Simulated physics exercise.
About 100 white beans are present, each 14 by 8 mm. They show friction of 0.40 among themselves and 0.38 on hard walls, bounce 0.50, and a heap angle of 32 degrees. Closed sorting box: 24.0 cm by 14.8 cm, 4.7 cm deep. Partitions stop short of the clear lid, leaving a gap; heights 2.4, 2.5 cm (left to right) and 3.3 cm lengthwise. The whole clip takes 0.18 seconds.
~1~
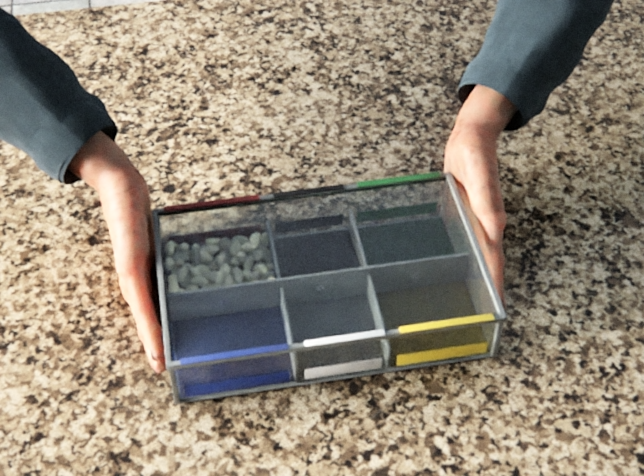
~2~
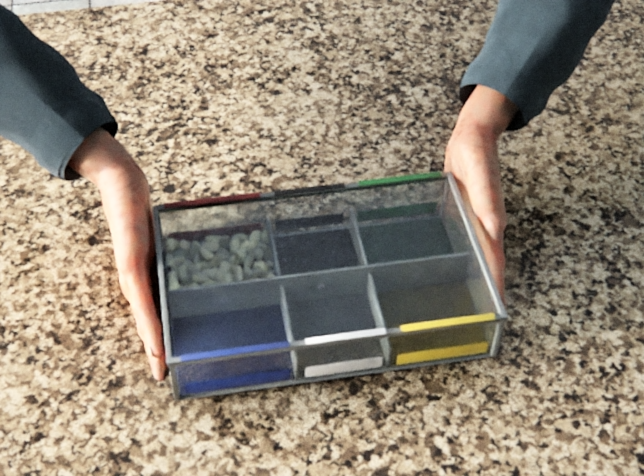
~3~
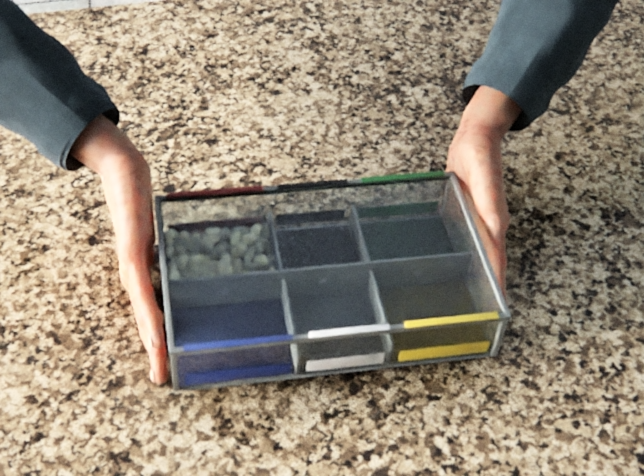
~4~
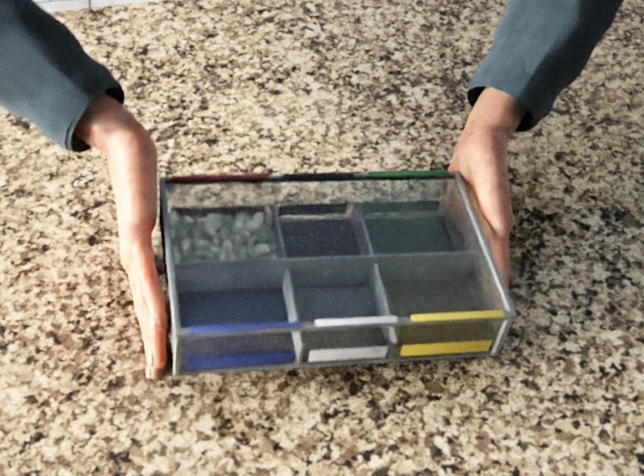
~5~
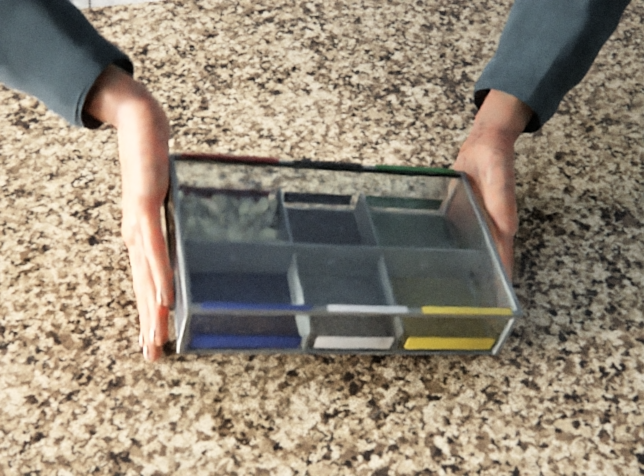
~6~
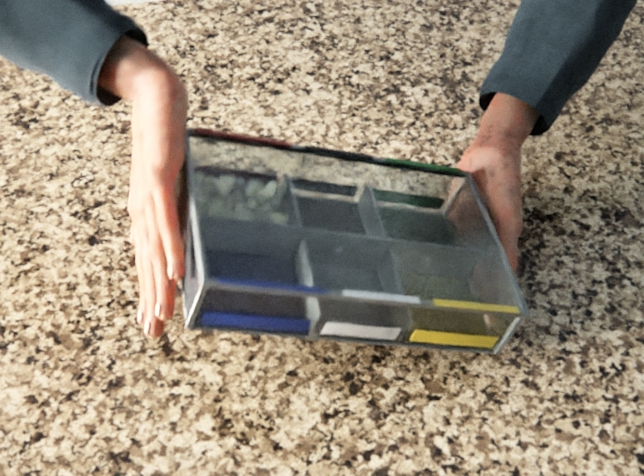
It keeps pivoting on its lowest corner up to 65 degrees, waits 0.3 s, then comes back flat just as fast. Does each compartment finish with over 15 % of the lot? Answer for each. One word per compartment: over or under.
Red over, blue under, green over, yellow under, white under, black over.
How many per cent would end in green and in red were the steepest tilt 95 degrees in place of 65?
In per cent, green gets 80 and red gets 5.
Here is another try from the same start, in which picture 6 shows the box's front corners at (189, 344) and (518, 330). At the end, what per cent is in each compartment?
So it works out as red at 70 percent, blue at 5 percent, green at 5 percent, yellow at 5 percent, white at 5 percent and black at 10 percent.
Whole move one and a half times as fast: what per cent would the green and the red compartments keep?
Per cent held - green: 30, red: 30.
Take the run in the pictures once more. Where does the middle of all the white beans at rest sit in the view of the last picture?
Somewhere around (344, 256) in the final frame.
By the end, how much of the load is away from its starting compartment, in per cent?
My estimate is some 60 per cent.
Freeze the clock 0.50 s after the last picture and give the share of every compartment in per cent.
Red 50 %, blue 0 %, green 25 %, yellow 0 %, white 0 %, black 25 %.
Then, 0.50 s after the last picture, tilt 65 degrees; red 50 %, green 25 %, black 25 %.
Then, 0.84 s after the last picture, tilt 37 degrees; red 40 %, green 35 %, black 20 %.
Then, 1.26 s after the last picture, tilt 0 degrees; red 40 %, green 35 %, black 20 %.
In the end, red 40 %, blue 0 %, green 35 %, yellow 0 %, white 0 %, black 20 %.
